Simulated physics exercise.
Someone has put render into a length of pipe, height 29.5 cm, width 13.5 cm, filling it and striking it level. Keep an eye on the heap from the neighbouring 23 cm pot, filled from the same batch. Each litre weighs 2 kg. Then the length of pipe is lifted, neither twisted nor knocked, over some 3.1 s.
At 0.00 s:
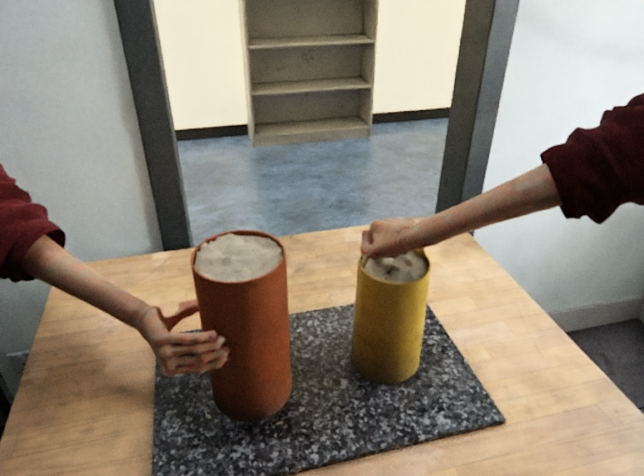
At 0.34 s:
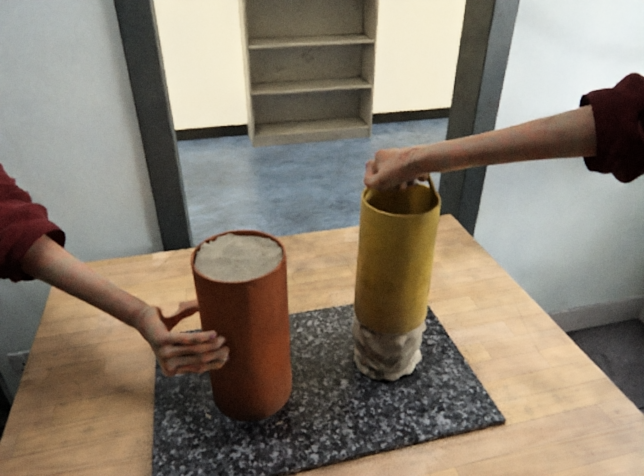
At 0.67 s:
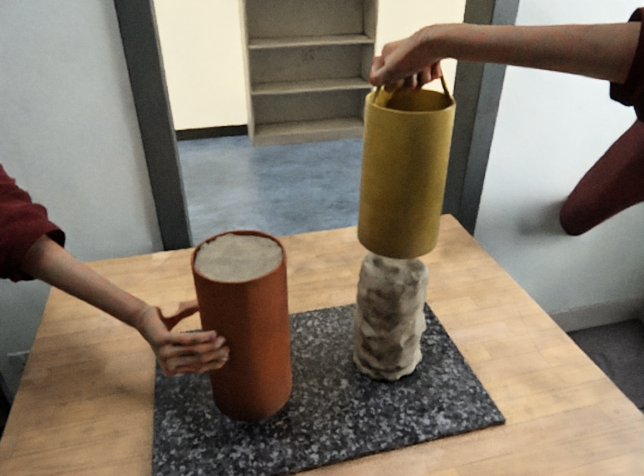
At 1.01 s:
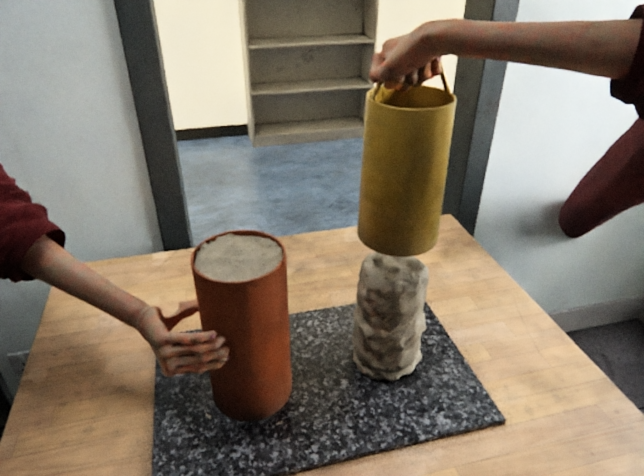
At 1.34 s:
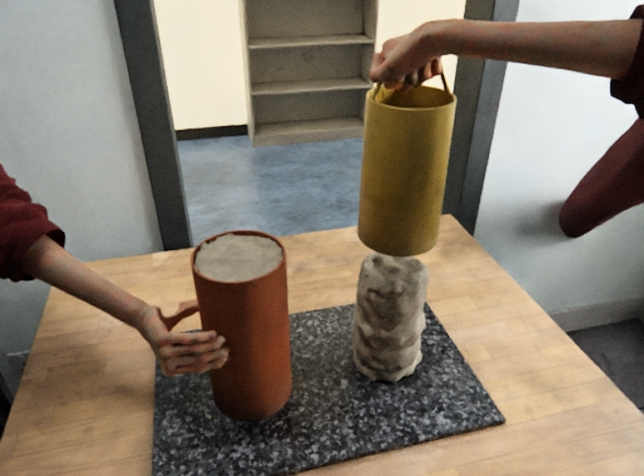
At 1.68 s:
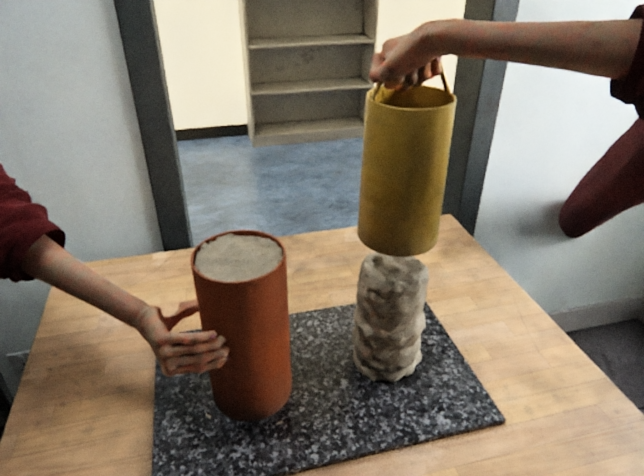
On a wooden table by a doorway, a hand lifts a yellow cylinder off a lumpy grey column beside a filled orange one.
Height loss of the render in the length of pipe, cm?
5 cm.
After 2.5 s, the length of pipe is up 7.6 cm; the render has come down 0.0 cm to 30 cm and is 14 cm wide.
After 3.2 s, the length of pipe is up 18 cm; the render has come down 0.1 cm to 29 cm and is 14 cm wide.
After 4.0 s, the length of pipe is up 30 cm; the render has come down 3.8 cm to 26 cm and is 17 cm wide.
After 4.9 s, the length of pipe is clear; the render has come down 4.1 cm to 25 cm and is 17 cm wide.
After 6.8 s, at rest, the length of pipe is clear; the render has come down 4.6 cm to 25 cm and is 18 cm wide.
